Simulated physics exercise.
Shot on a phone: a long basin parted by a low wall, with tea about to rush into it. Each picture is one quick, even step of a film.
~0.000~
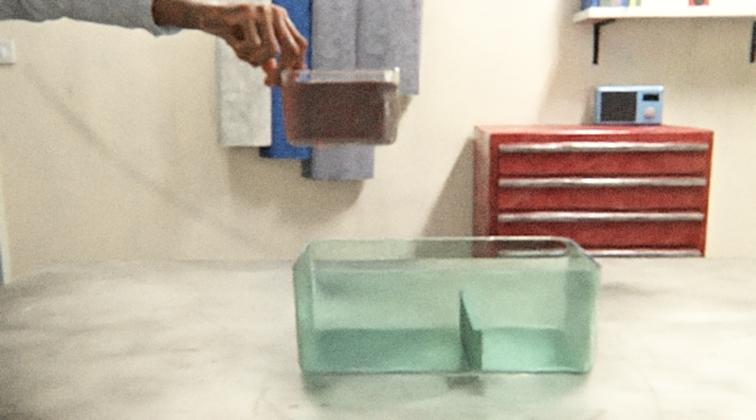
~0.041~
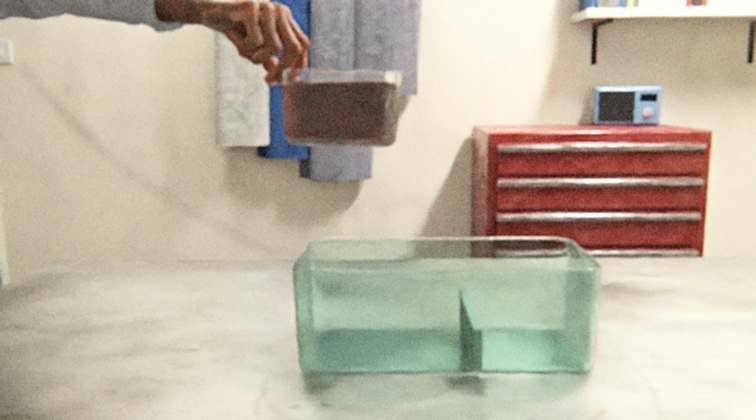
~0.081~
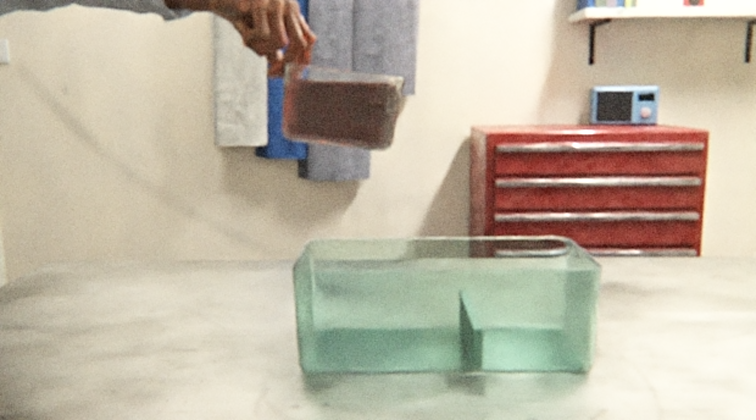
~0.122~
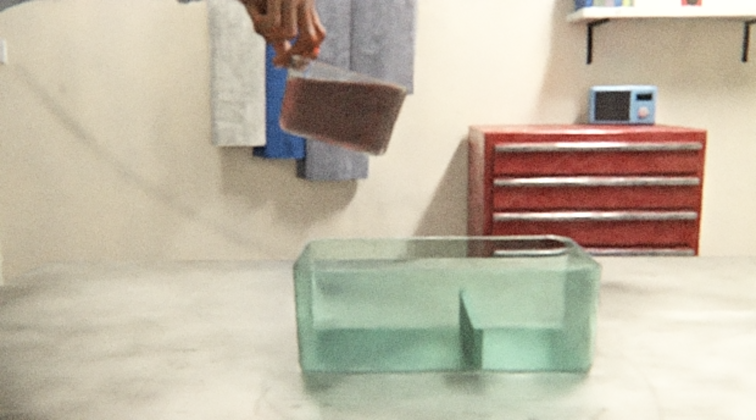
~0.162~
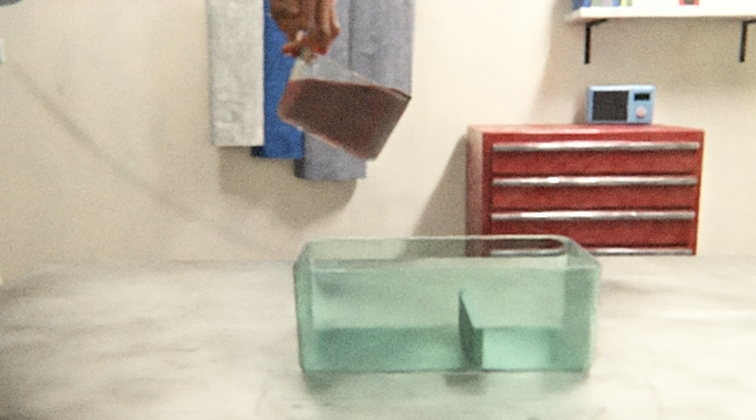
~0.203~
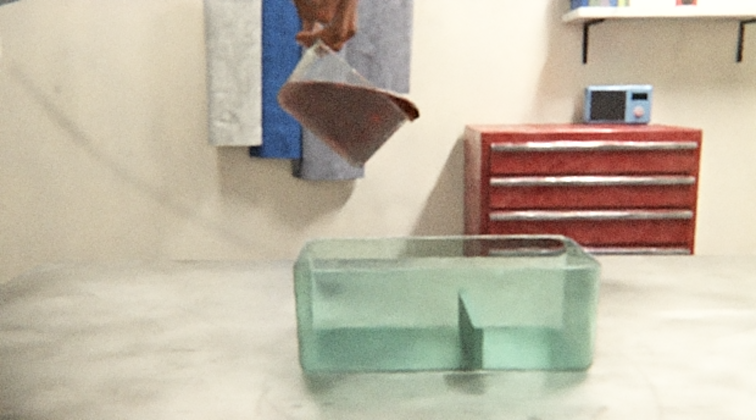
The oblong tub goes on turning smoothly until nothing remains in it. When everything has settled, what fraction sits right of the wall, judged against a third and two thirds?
I'd put the amount right of the wall under the one-third mark.
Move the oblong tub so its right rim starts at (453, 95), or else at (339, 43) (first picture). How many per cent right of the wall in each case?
65 % and 10 %.
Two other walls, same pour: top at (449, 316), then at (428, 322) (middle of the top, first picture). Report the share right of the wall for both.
The first position gives around 45 percent, the second around 65 percent.
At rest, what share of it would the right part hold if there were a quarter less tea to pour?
5 per cent or so.
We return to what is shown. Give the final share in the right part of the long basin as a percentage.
It works out to around 20 percent.
A moment on, the oblong tub is tipped right over and 14 per cent is still to pour, 23 is left of the wall and 12 right of it.
Next, the oblong tub is tipped right over and 1 per cent is still to pour, 75 is left of the wall and 18 right of it.
Then the oblong tub is tipped right over and 0 per cent is still to pour, 74 is left of the wall and 20 right of it.
Later the oblong tub is tipped right over and 0 per cent is still to pour, 75 is left of the wall and 21 right of it.
At rest 75 per cent lies left of the wall, 21 right of it and 3 outside.
